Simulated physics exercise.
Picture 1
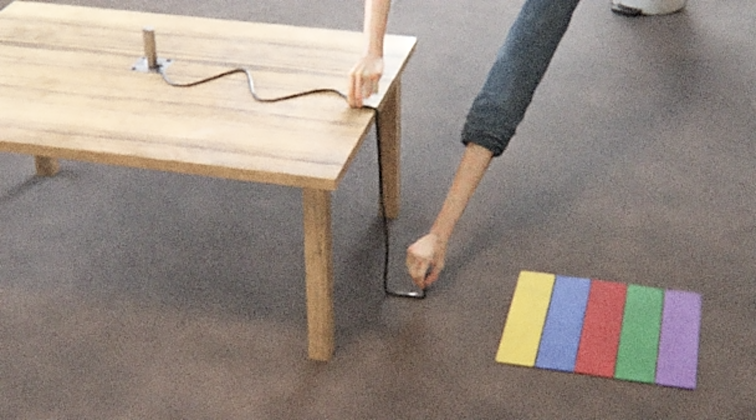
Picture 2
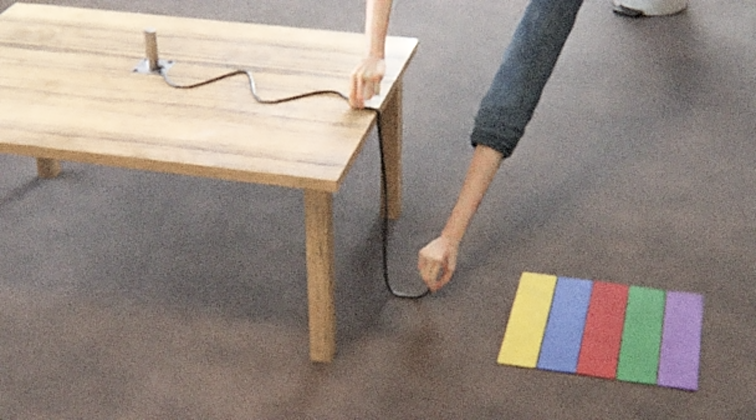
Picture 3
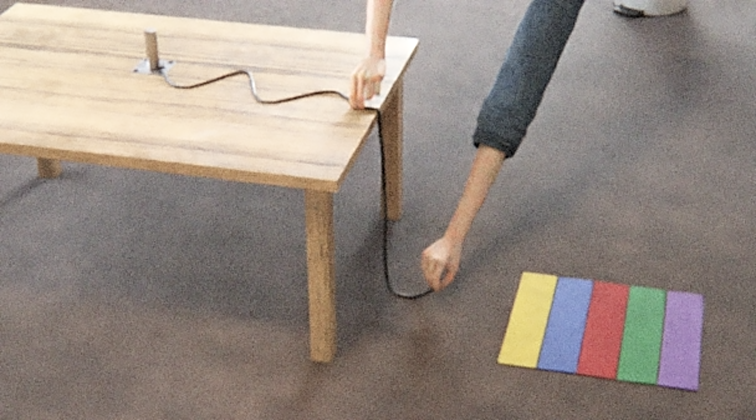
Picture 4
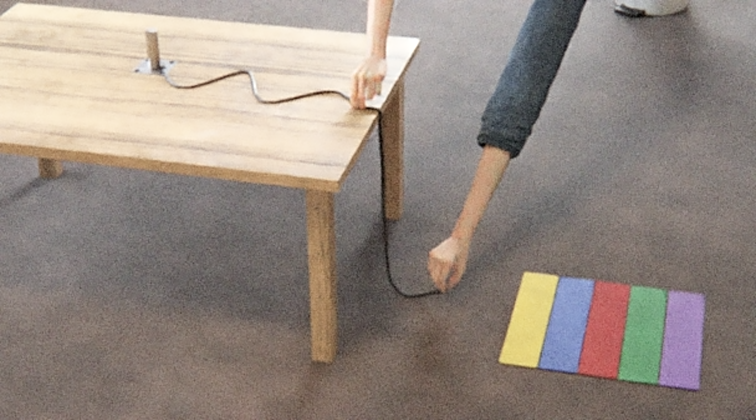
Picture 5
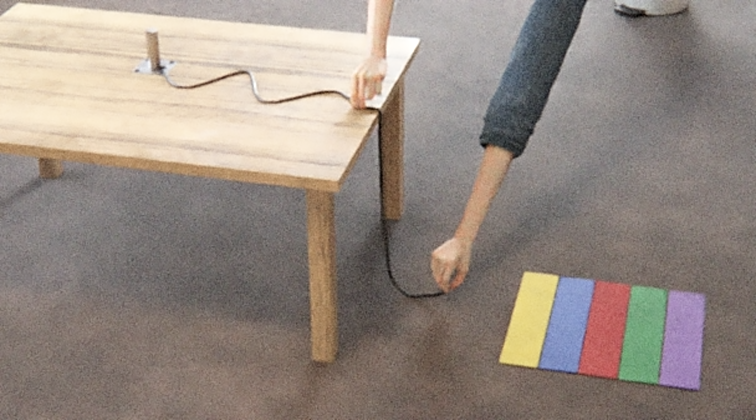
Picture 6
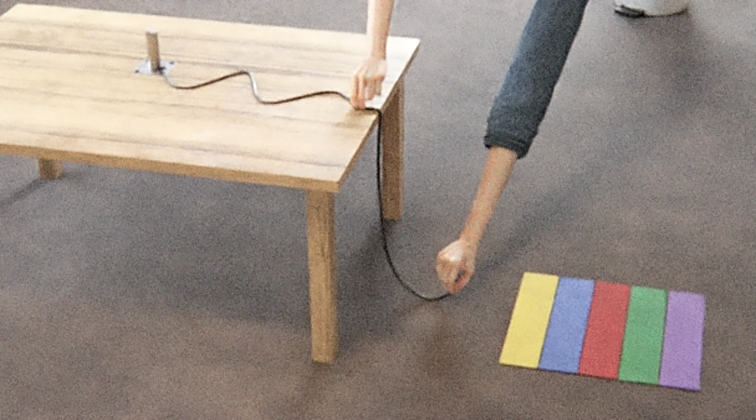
The clip opens on a dark cord running from a wooden table over its edge, where one hand pinches it, while another hand holds its low end left of five coloured strips on the floor. That lower hand then draws the end slightly rightward, and the hanging cord bends a little more.
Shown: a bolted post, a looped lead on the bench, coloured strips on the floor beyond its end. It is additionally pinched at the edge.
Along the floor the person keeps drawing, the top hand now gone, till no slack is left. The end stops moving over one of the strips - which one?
The purple strip.
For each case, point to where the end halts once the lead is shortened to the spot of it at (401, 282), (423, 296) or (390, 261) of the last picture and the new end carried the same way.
Well, that gives around (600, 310) the first time, (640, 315) the next and (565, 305) the last.
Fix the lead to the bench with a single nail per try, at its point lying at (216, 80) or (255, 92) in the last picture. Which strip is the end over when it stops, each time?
Green; red.
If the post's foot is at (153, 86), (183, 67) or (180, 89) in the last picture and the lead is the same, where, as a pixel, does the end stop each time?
One per try, in order: (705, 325), (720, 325), (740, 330).
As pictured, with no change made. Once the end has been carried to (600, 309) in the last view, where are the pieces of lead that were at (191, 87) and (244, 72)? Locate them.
(223, 75) for the first, (279, 83) for the second.
Soon after, end near (600, 309); over red.
Then, end near (654, 316); over green.
At full stretch, end near (687, 321); over purple. The purple one.
